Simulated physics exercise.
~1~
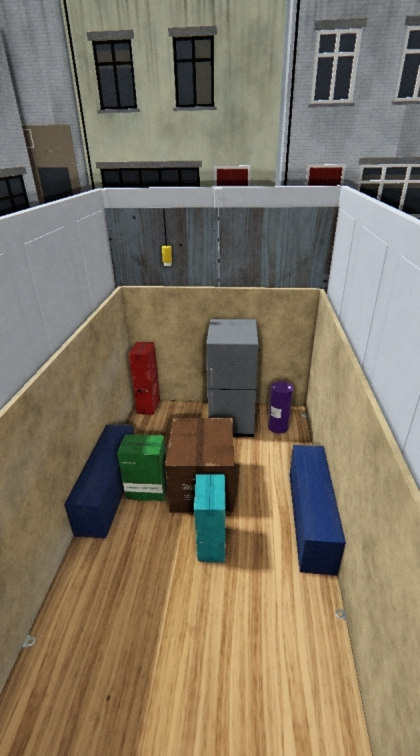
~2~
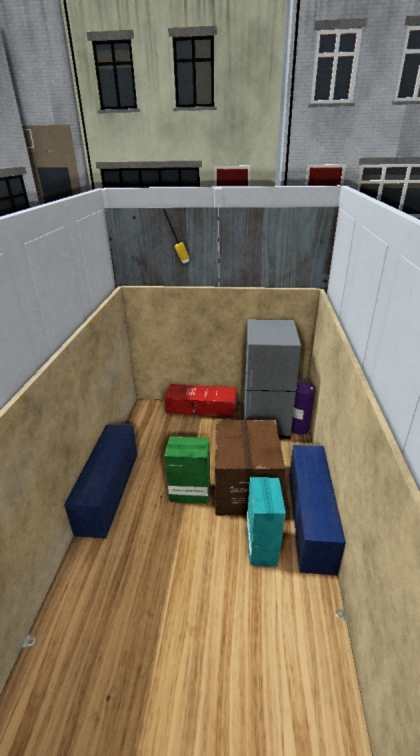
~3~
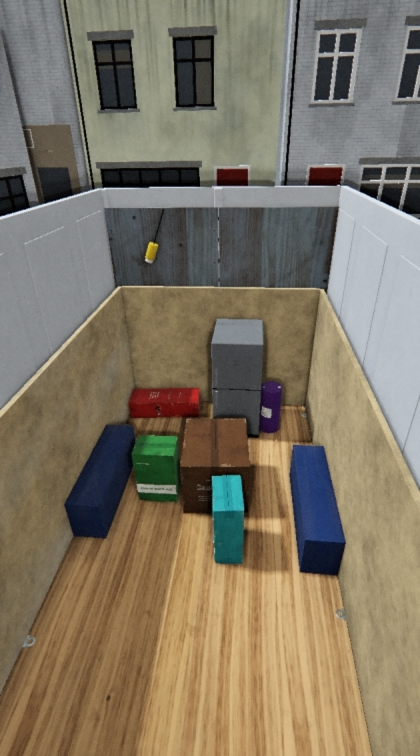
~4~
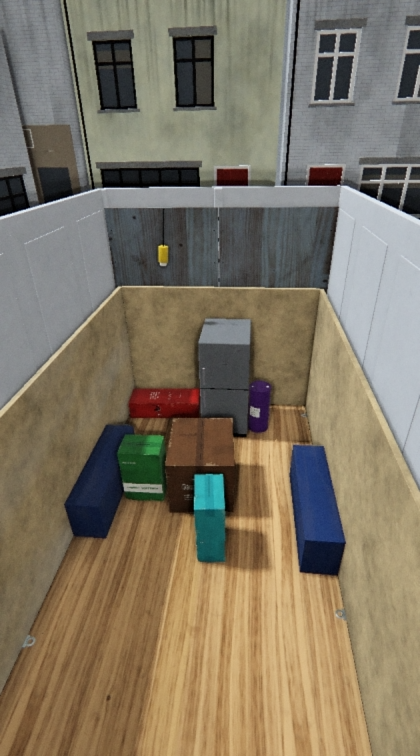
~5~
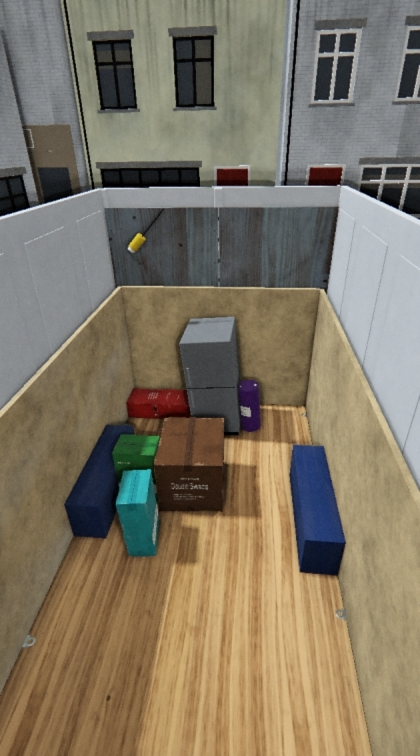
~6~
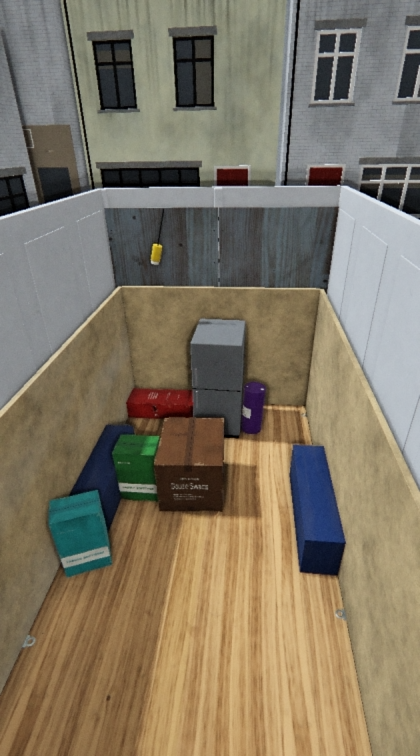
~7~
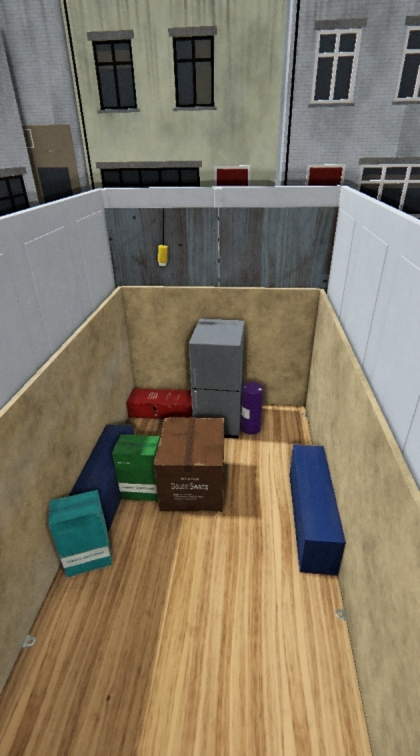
The brown box slides right, then left, while the red box topples and stays down.
